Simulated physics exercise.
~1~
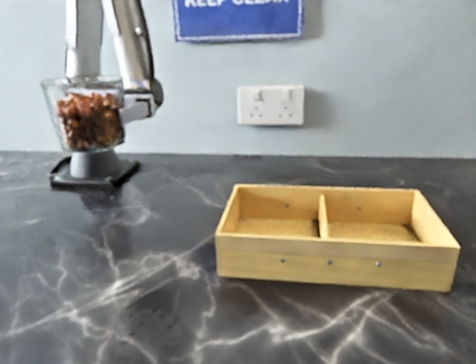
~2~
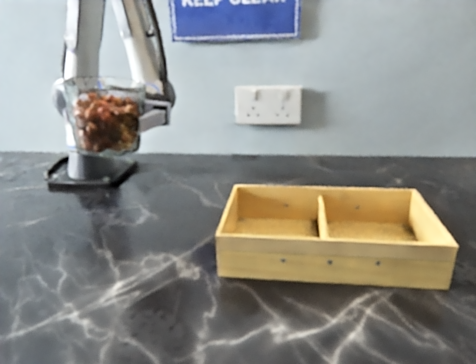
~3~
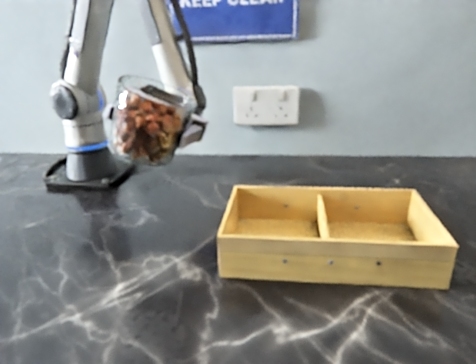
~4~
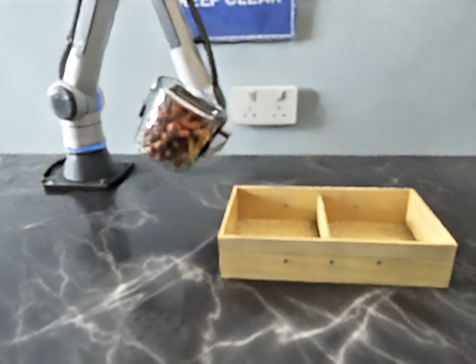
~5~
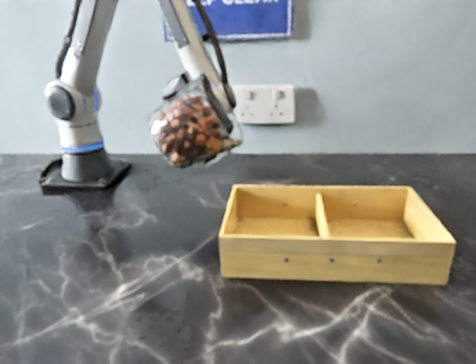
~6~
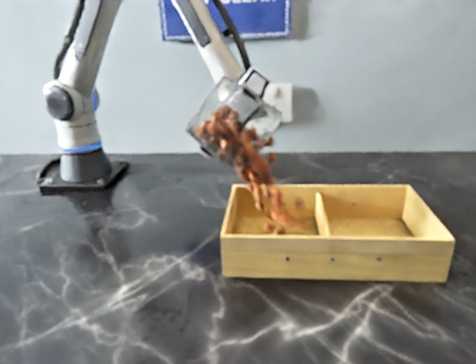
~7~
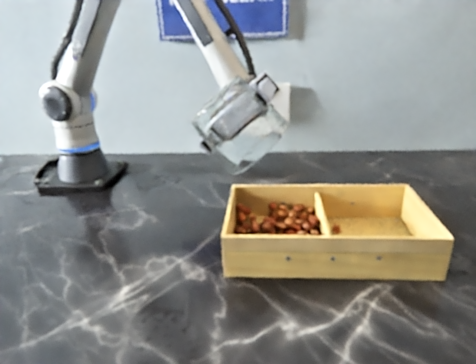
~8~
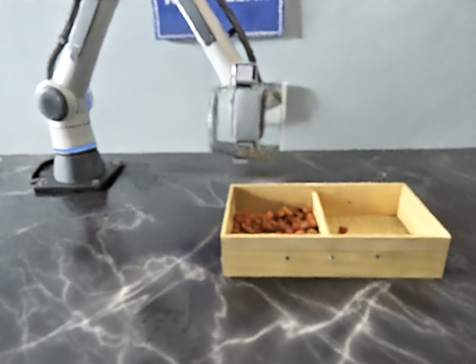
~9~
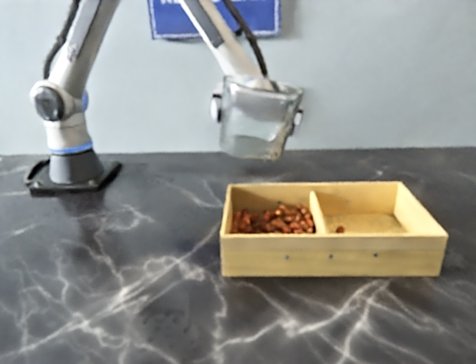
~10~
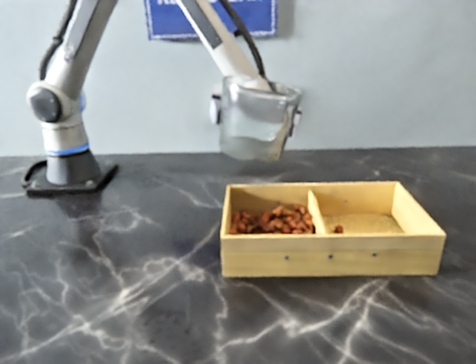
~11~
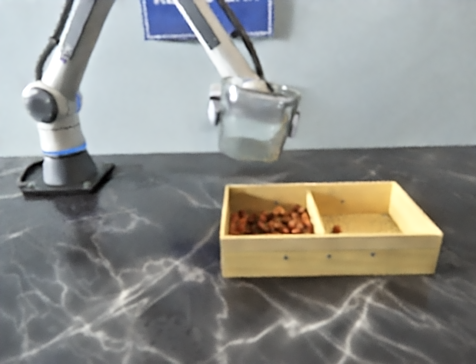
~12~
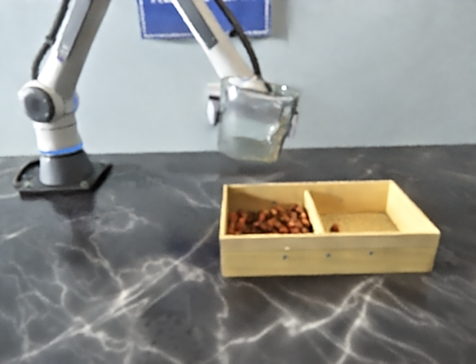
A robot arm carried a clear tumbler of hazelnuts to the right and tipped it over a divided wooden box, pouring nearly all of them into the left compartment, with a stray one landing in the right, then turned the empty tumbler nearly upright and held still.
